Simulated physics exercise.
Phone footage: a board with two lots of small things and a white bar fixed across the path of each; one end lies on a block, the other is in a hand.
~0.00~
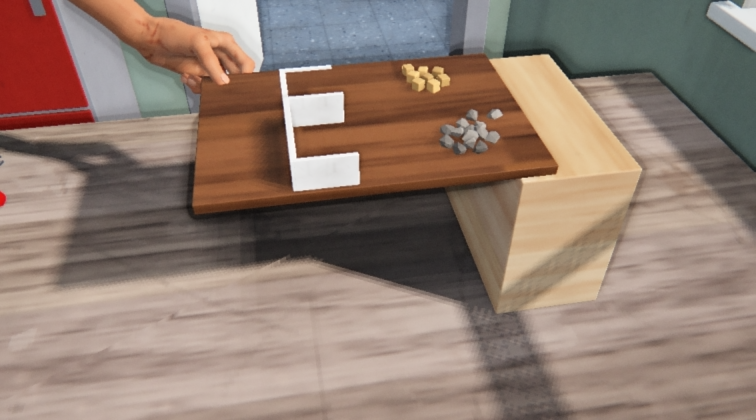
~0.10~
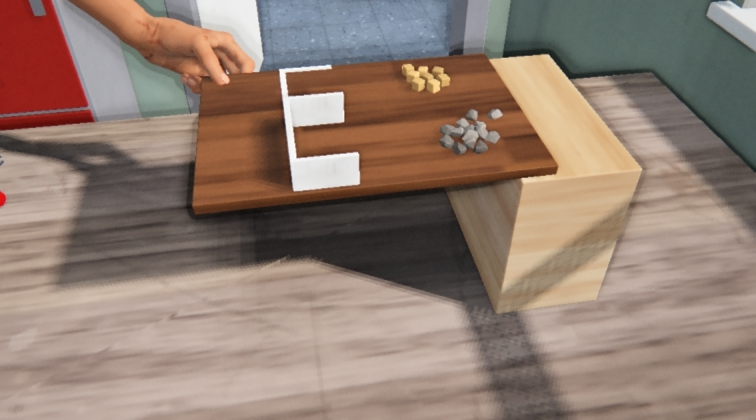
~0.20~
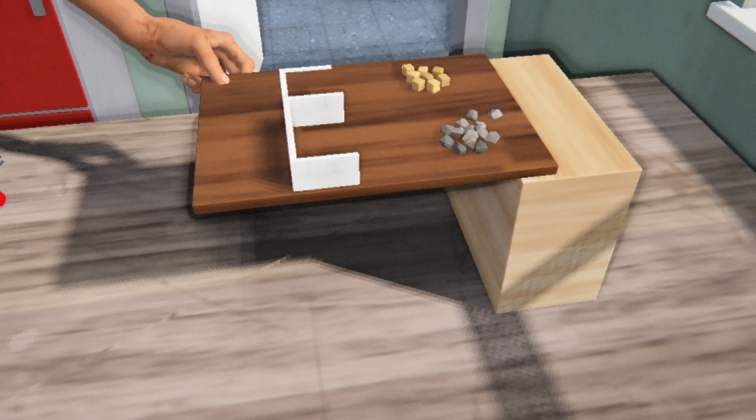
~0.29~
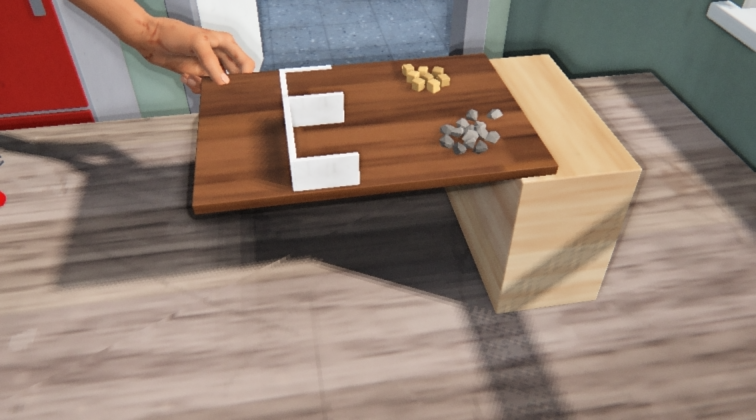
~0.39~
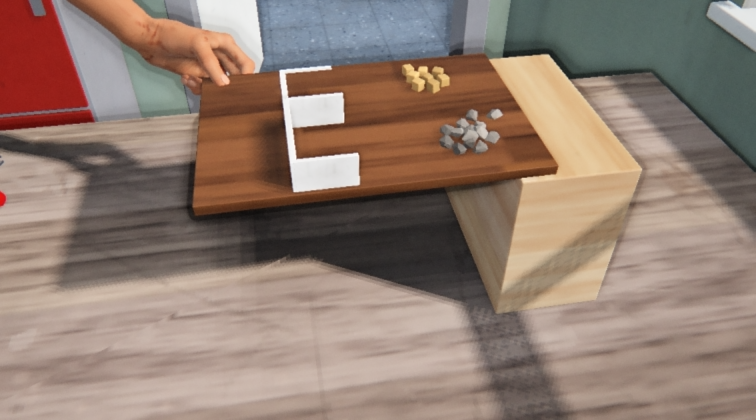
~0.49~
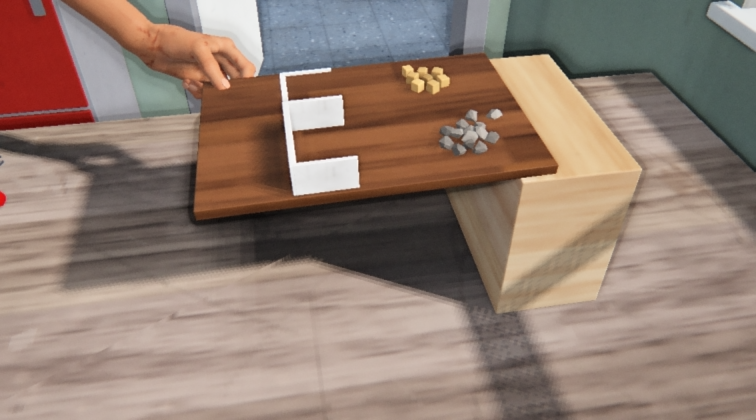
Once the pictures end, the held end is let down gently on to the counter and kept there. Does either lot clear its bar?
I expect the near lot to be kept back by its barrier; I expect the far lot to end up beyond its barrier.
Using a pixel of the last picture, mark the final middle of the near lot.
Its centre ends up around (351, 243).
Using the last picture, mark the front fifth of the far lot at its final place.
Rest point near (141, 232) px.
By 0.90 s, board sloping at 12°; near lot where it was; far lot where it was.
By 1.43 s, board sloping at 27°; near lot where it was; far lot where it was.
By 1.99 s, board sloping at 40°; near lot has reached its bar; far lot every one past its bar.
When it is over (3.0 s), board resting at 40°; near lot gathered behind its bar; far lot every one past its bar.
